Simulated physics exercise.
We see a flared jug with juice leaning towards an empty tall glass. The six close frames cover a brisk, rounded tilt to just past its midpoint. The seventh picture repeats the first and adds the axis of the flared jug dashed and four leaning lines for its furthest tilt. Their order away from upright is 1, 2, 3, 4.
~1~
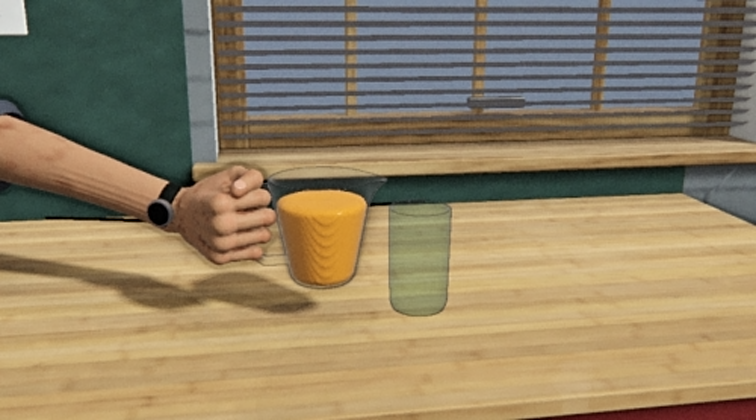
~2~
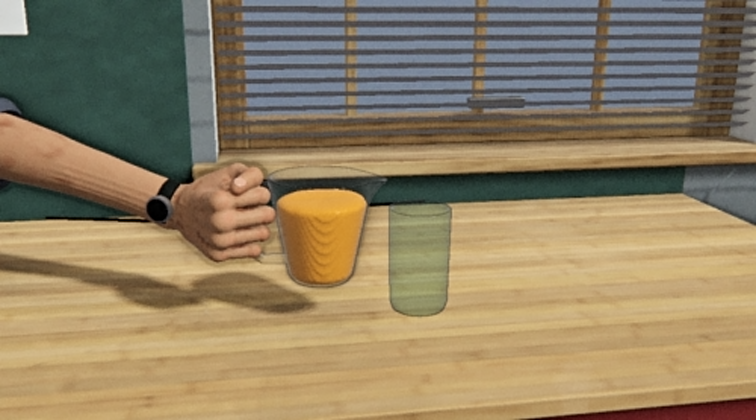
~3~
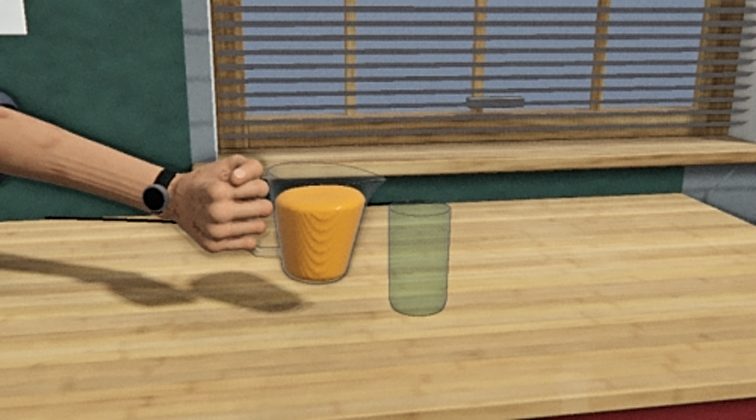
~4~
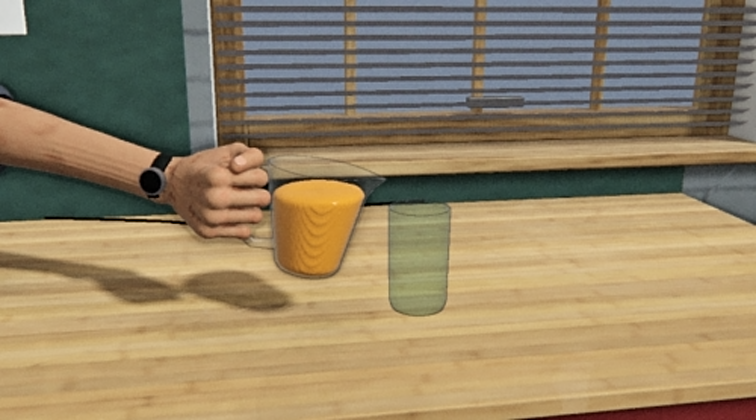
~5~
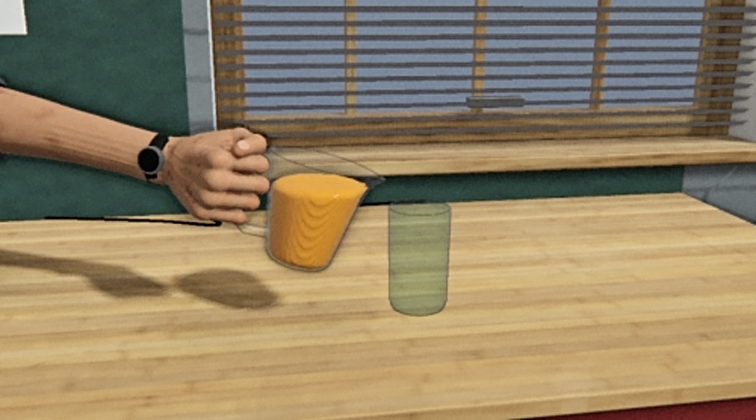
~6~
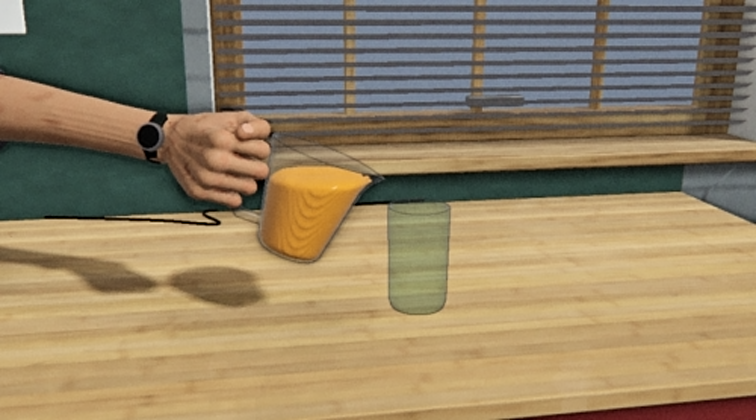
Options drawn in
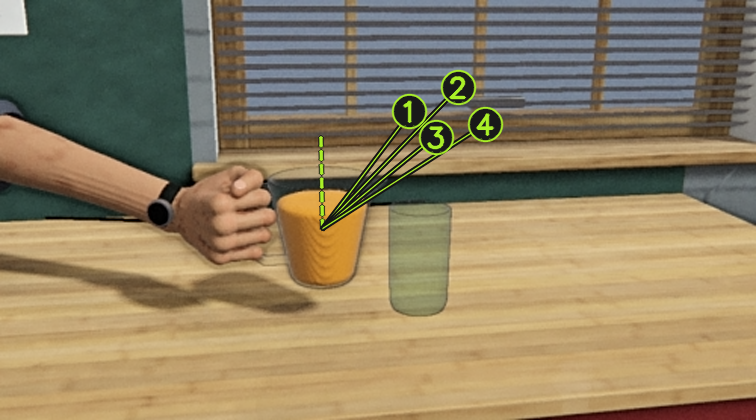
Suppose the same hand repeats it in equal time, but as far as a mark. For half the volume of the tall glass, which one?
Use line 3.
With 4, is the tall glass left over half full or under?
Over half.
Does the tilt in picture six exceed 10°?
Yes, it does.
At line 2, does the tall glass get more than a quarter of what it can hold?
Yes.
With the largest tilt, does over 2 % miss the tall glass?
No, it does not.
In lime, 1 at (400, 125); 2 at (446, 99); 3 at (422, 147); 4 at (471, 132).
With 1, the tall glass ends with about 20 % of what it can hold.
With 2, the tall glass ends with about 33 % of what it can hold.
With 3, the tall glass ends with about 49 % of what it can hold.
With 4, the tall glass ends with about 67 % of what it can hold.
